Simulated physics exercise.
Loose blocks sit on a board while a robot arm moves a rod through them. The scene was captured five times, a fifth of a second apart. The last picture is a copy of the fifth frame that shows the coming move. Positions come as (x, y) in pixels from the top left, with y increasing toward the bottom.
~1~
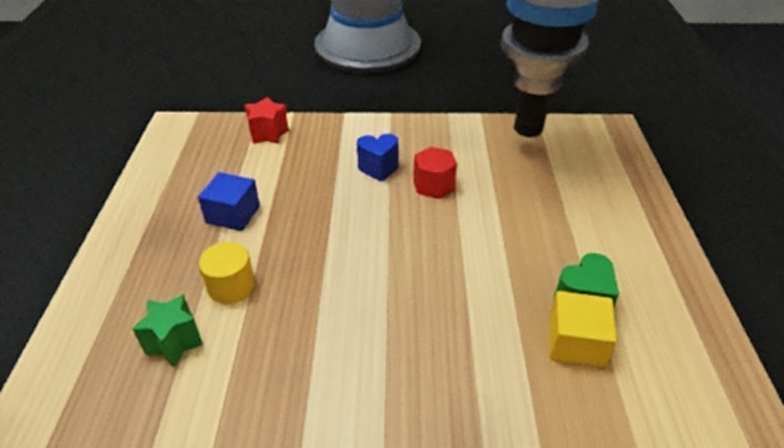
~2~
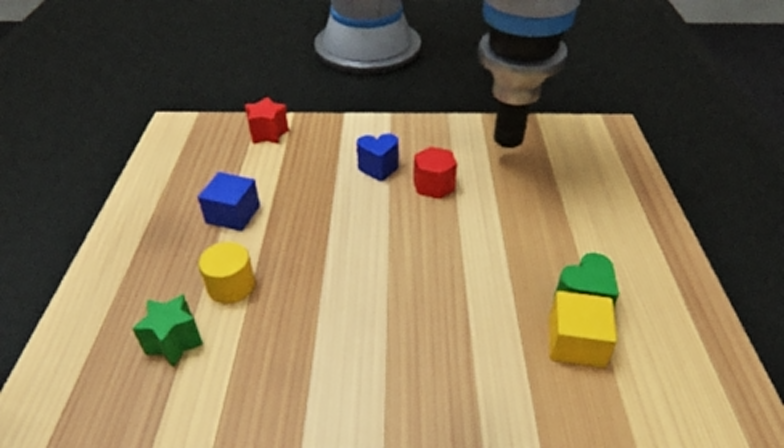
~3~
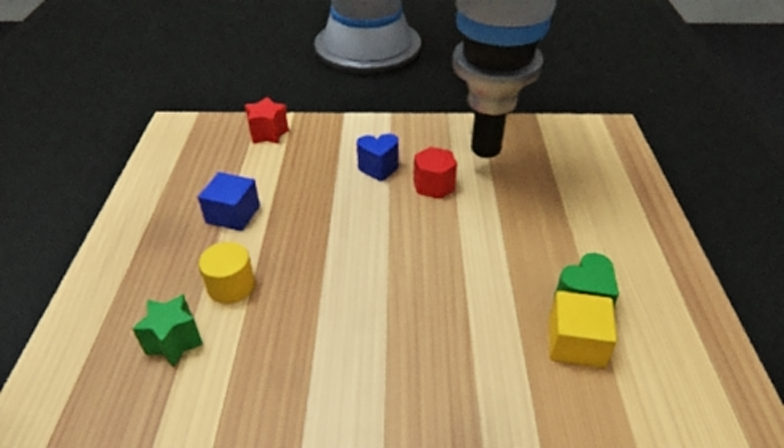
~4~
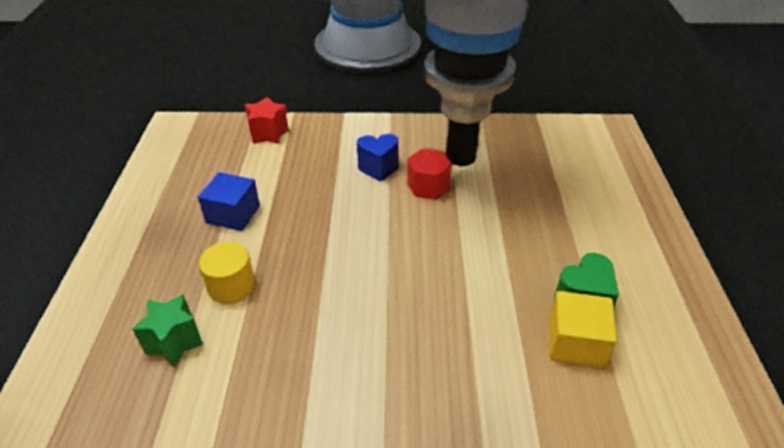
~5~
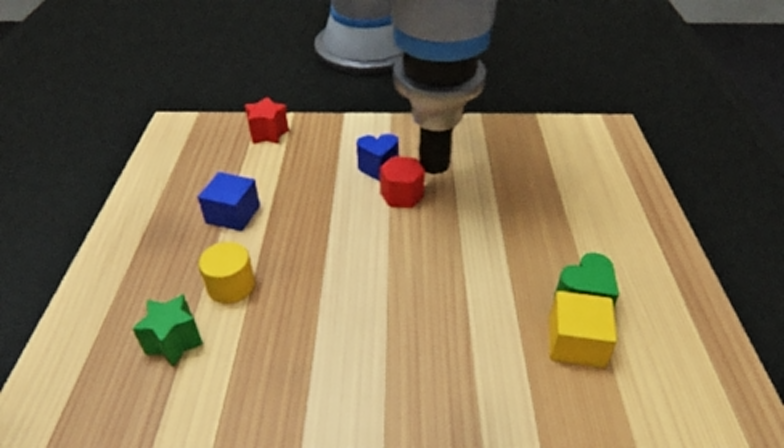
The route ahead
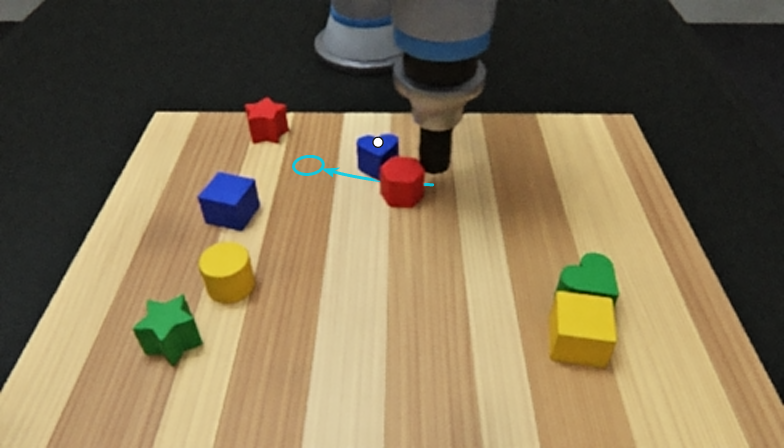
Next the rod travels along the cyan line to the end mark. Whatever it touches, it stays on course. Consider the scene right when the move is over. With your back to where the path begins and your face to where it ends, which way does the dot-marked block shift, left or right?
It slides rightward.
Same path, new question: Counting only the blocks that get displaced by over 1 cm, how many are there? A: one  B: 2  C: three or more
The one that fits is B, 2.
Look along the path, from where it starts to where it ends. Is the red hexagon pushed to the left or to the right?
It's pushed left.
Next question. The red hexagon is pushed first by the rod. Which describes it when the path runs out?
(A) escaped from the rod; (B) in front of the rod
The one that fits is A, escaped from the rod.
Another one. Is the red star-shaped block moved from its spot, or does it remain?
It is still on its spot.
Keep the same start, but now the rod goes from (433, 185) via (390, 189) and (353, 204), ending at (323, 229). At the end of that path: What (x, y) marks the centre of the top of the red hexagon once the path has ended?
Its top middle: (287, 220).
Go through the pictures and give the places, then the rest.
In the first frame, tip of the rod at (528, 130), middles of tops, red star-shaped block at (264, 108), blue heart at (378, 142), red hexagon at (436, 159).
In the second frame, rod at (508, 140), nothing pushed.
In the third frame, rod at (486, 150), nothing pushed.
In the fourth frame, rod at (461, 158), red hexagon at (430, 160).
In the fifth frame, rod at (434, 166), red star-shaped block at (264, 108), blue heart at (378, 142), red hexagon at (402, 168).
The line goes from (433, 185) through (368, 179) to (308, 165); the dot is on the blue heart.
The first path, step by step. One third of the way, rod at (388, 162); blue heart at (371, 140), turned 15° clockwise; red hexagon at (369, 175), turned 45° anticlockwise.
Two thirds of the way, rod at (346, 156); blue heart at (352, 131), turned 60° clockwise; red hexagon at (365, 176), turned 50° anticlockwise.
At the end, rod at (306, 146); red star-shaped block unmoved; blue heart at (350, 130), turned 70° clockwise; red hexagon at (365, 176), turned 50° anticlockwise.
